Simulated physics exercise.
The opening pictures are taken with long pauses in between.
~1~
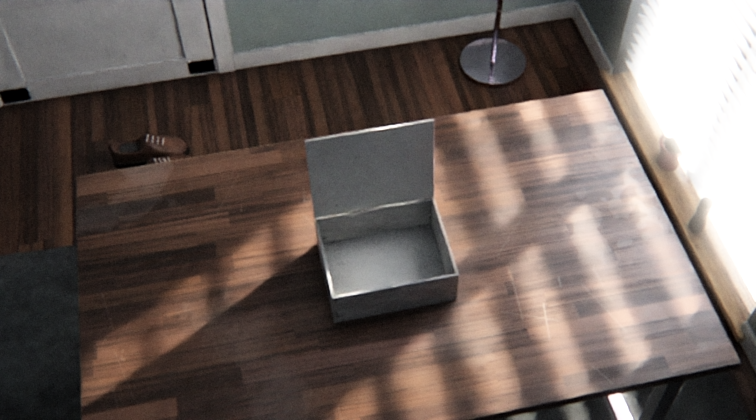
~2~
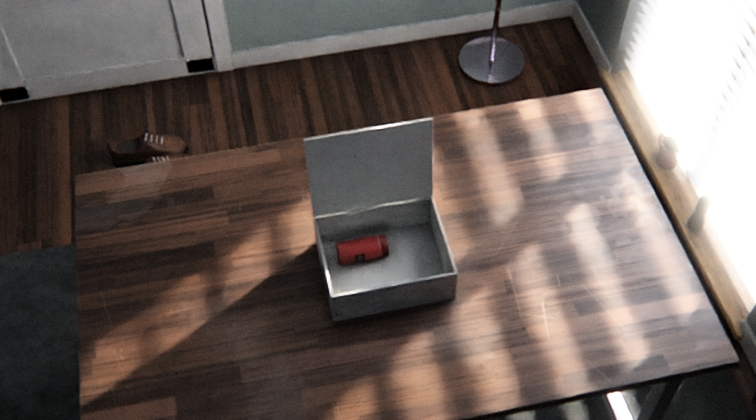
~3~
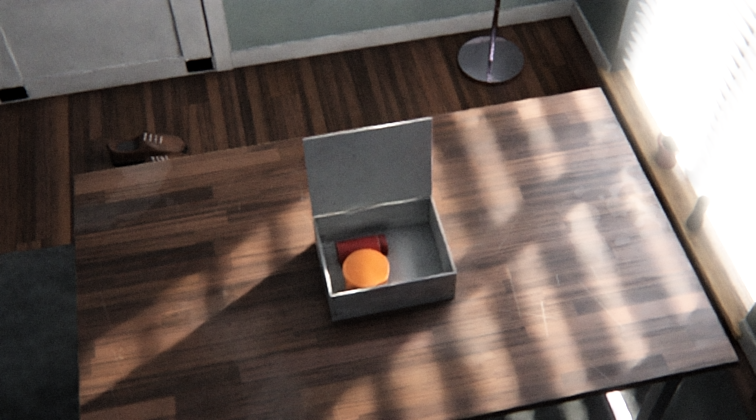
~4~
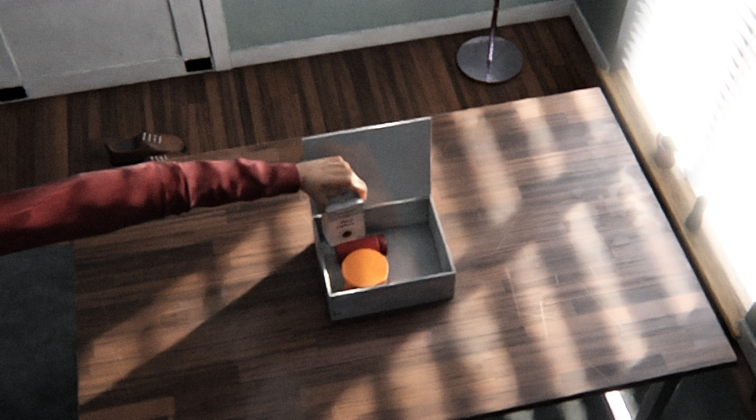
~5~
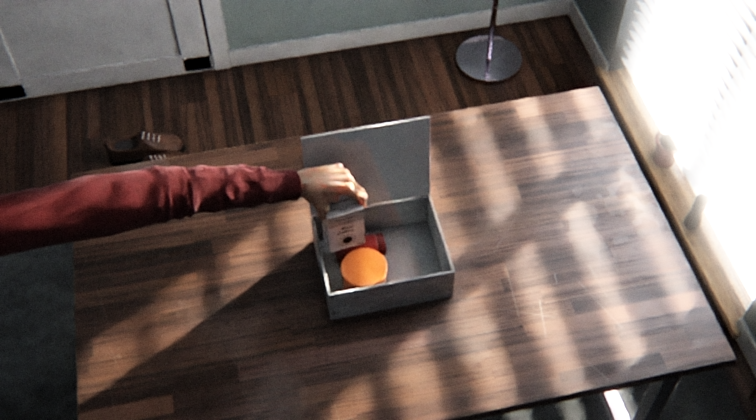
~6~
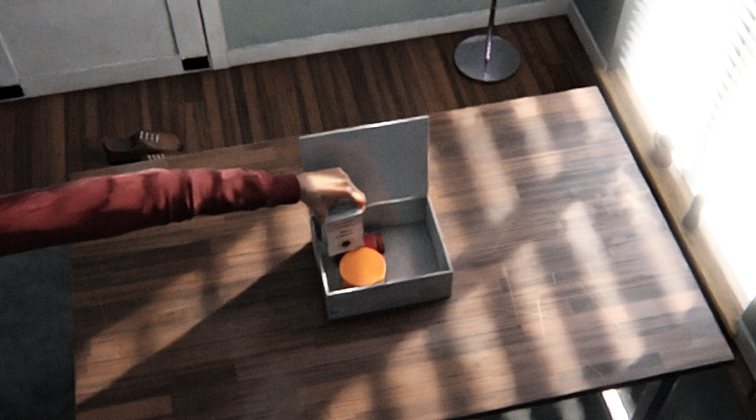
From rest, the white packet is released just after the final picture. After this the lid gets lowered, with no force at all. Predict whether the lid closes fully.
I predict it won't fully lower.
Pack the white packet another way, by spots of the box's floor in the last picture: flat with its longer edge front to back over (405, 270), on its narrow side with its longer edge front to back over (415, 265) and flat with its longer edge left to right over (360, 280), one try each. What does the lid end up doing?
First, it closes; second, it closes; third, it is held up.
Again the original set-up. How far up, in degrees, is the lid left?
Angle: About 90°.
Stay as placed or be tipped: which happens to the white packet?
Looking at the last picture, it sits at an angle.
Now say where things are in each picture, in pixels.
In the first picture, the last thing is not in view yet.
In the second picture, the last thing is not in view yet.
In the third picture, the last thing is not in view yet; orange tub (366, 278).
In the fourth picture, on its way; white packet (342, 216); orange tub (365, 278).
In the fifth picture, on its way; white packet (343, 222); orange tub (364, 277).
In the sixth picture, in place under the hand; white packet (342, 226); orange tub (363, 276).
Then, 0.30 s later than the last frame, white packet tilted by 40° near (331, 224).
Then, 1.30 s later than the last frame, lid 85° above the rim; white packet tilted by 49° near (332, 228).
Then, 2.80 s later than the last frame, lid 90° above the rim; white packet tilted by 49° near (332, 229).
Then, 4.60 s later than the last frame, lid 90° above the rim; white packet tilted by 52° near (332, 229).
When it is over, lid 90° above the rim; lying over in the box, white packet; the other 2 as before. End places, in pixels of the last picture, white packet near (332, 229).
